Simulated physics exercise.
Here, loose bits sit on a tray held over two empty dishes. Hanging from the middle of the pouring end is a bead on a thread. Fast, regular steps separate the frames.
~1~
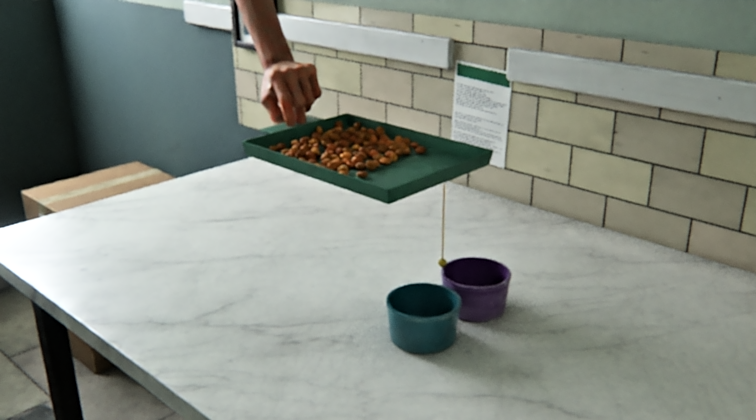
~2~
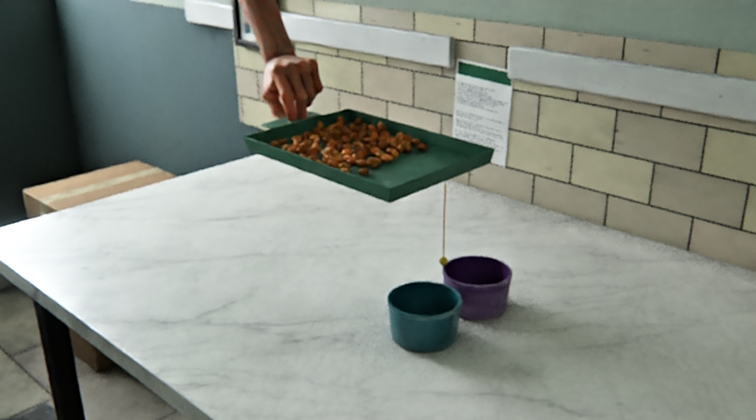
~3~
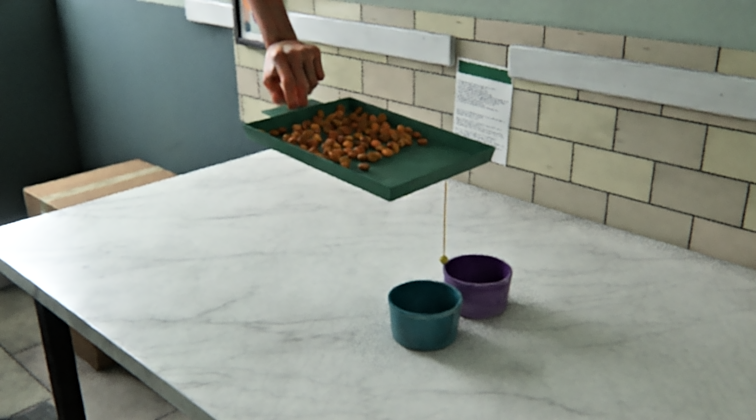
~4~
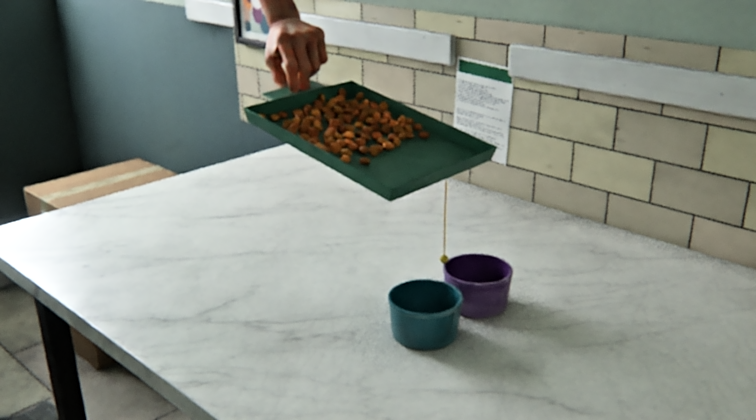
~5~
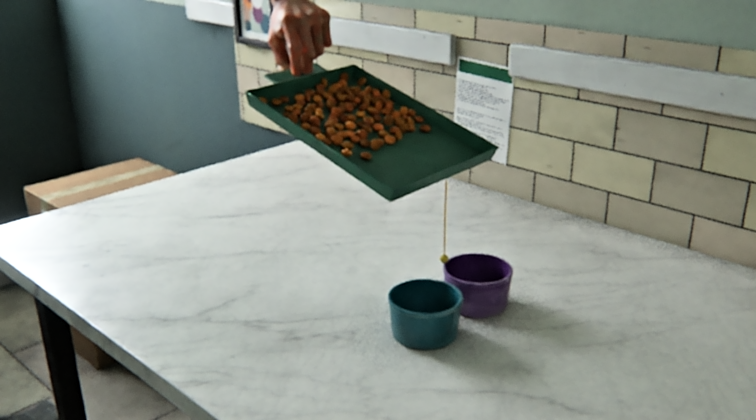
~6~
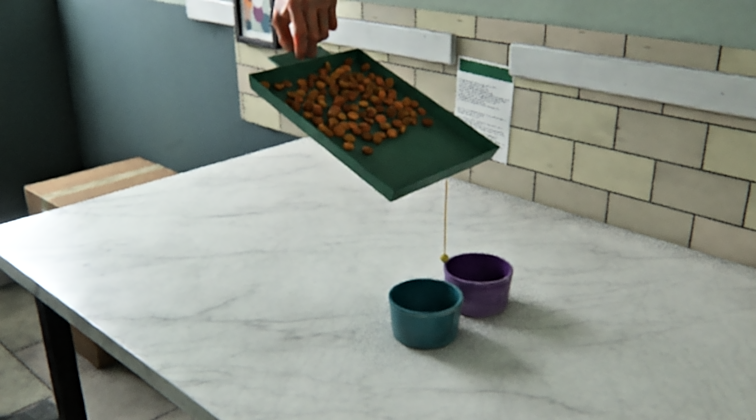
At the start, a hand holds a green tray of brown kibble nearly level above a marble-patterned table with two empty bowls, one teal and one purple. The hand then steadily raises the tray's far end, tilting it clearly, while the kibble stays on the tray and the hanging bead barely moves.
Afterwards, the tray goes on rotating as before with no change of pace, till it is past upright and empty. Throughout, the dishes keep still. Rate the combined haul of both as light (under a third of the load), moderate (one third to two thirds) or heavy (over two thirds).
A moderate haul.
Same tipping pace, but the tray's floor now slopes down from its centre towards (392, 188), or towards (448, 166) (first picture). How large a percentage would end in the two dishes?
In order: About 50, then 30 percent.
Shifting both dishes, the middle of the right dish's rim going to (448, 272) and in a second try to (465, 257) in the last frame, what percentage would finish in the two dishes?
You'd end up with around 20 per cent and then around 10 per cent.
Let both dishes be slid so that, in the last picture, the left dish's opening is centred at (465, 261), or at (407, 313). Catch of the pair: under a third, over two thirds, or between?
Earlier place: Under a third. Later place: The middle third.
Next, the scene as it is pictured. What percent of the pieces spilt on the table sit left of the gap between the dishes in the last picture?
Around 10 percent of the pieces.
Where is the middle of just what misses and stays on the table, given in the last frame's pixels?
Near (534, 351).
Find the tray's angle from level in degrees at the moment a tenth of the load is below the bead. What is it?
Approx. 75° from level.
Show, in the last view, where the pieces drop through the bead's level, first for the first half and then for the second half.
Earlier half at (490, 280), later half at (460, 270).
Shortly afterwards, tray tipped steeply; all but a few on the tray; a little in the air.
Next, tray tipped past a quarter turn; near a quarter on the tray; a little in the left dish; a little in the right dish; near half outside both; a little in the air.
Some moments later, tray tipped past a quarter turn; near a quarter in the left dish; near a quarter in the right dish; near half outside both.
In the end, tray tipped past a quarter turn; near a quarter in the left dish; near a quarter in the right dish; near half outside both.
